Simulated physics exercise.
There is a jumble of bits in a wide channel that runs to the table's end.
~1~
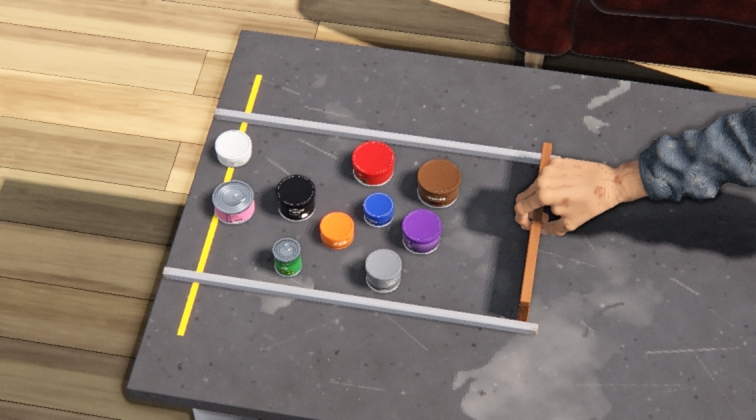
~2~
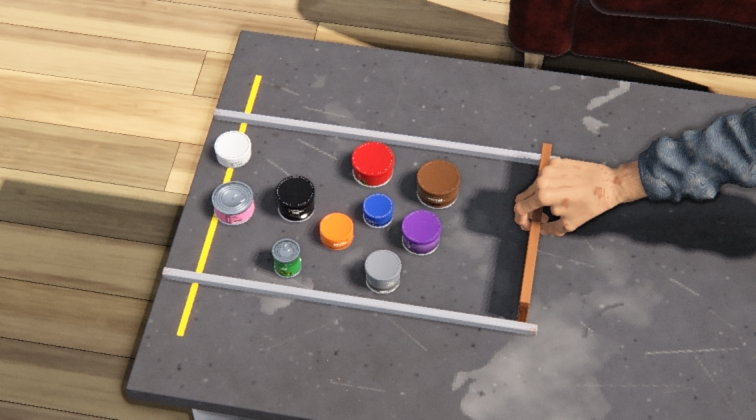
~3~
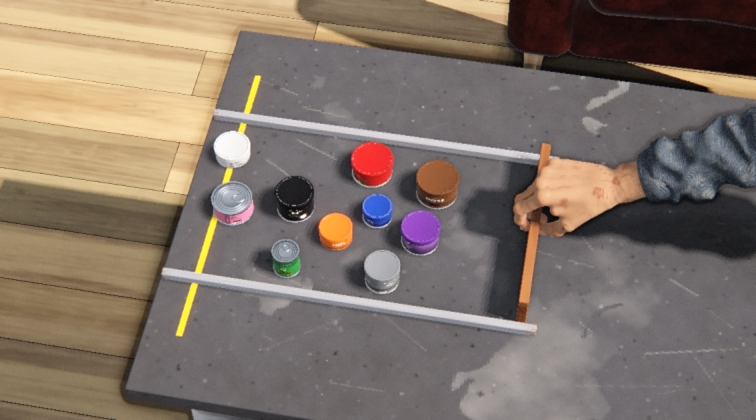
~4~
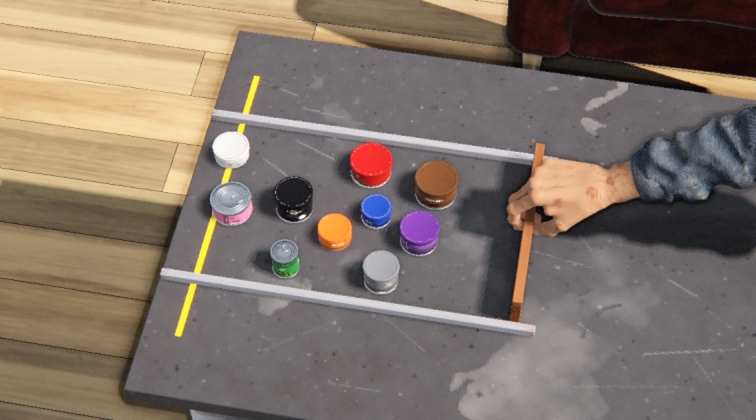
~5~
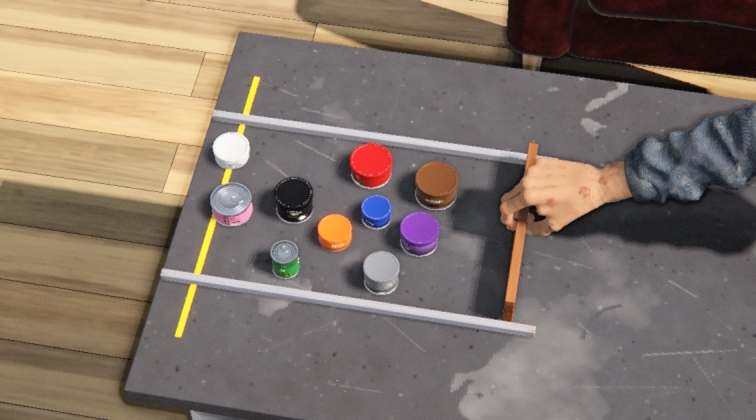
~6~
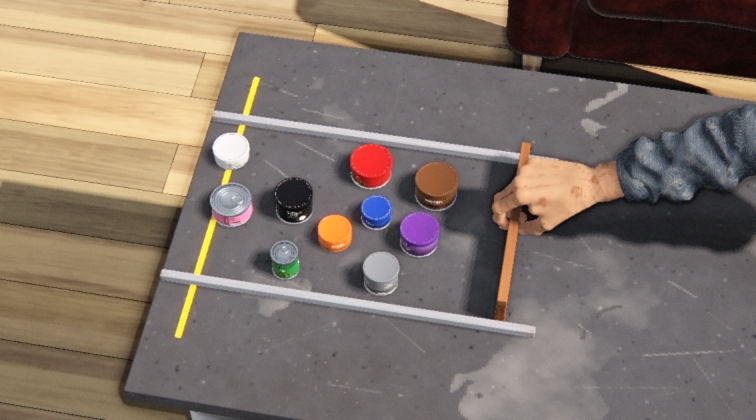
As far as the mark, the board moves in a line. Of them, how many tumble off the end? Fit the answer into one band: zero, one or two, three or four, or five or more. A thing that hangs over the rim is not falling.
I would say five or more.
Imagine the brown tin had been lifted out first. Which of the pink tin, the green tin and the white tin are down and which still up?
So: The pink tin goes down, the green tin goes down, the white tin goes down.
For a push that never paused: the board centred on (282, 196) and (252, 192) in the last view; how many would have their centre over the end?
It would be 0 at the first and 1 at the second.
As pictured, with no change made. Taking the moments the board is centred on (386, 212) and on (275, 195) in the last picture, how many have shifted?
Counts: 6 and 10.
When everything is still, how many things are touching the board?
The answer is 4.
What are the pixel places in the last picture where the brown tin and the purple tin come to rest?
The brown tin settles near (207, 160); as for the purple tin, near (192, 217).
Soon after, none off yet; white tin at rest near (231, 152); pink tin at rest near (232, 205); black tin at rest near (294, 201).
After that, none off yet; white tin at rest near (231, 152); pink tin moving near (225, 205); black tin displaced about its own width near (263, 197).
In the end, the number that fall off is five or more; gone, red tin, orange tub, green tin, black tin, pink tin and white tin.
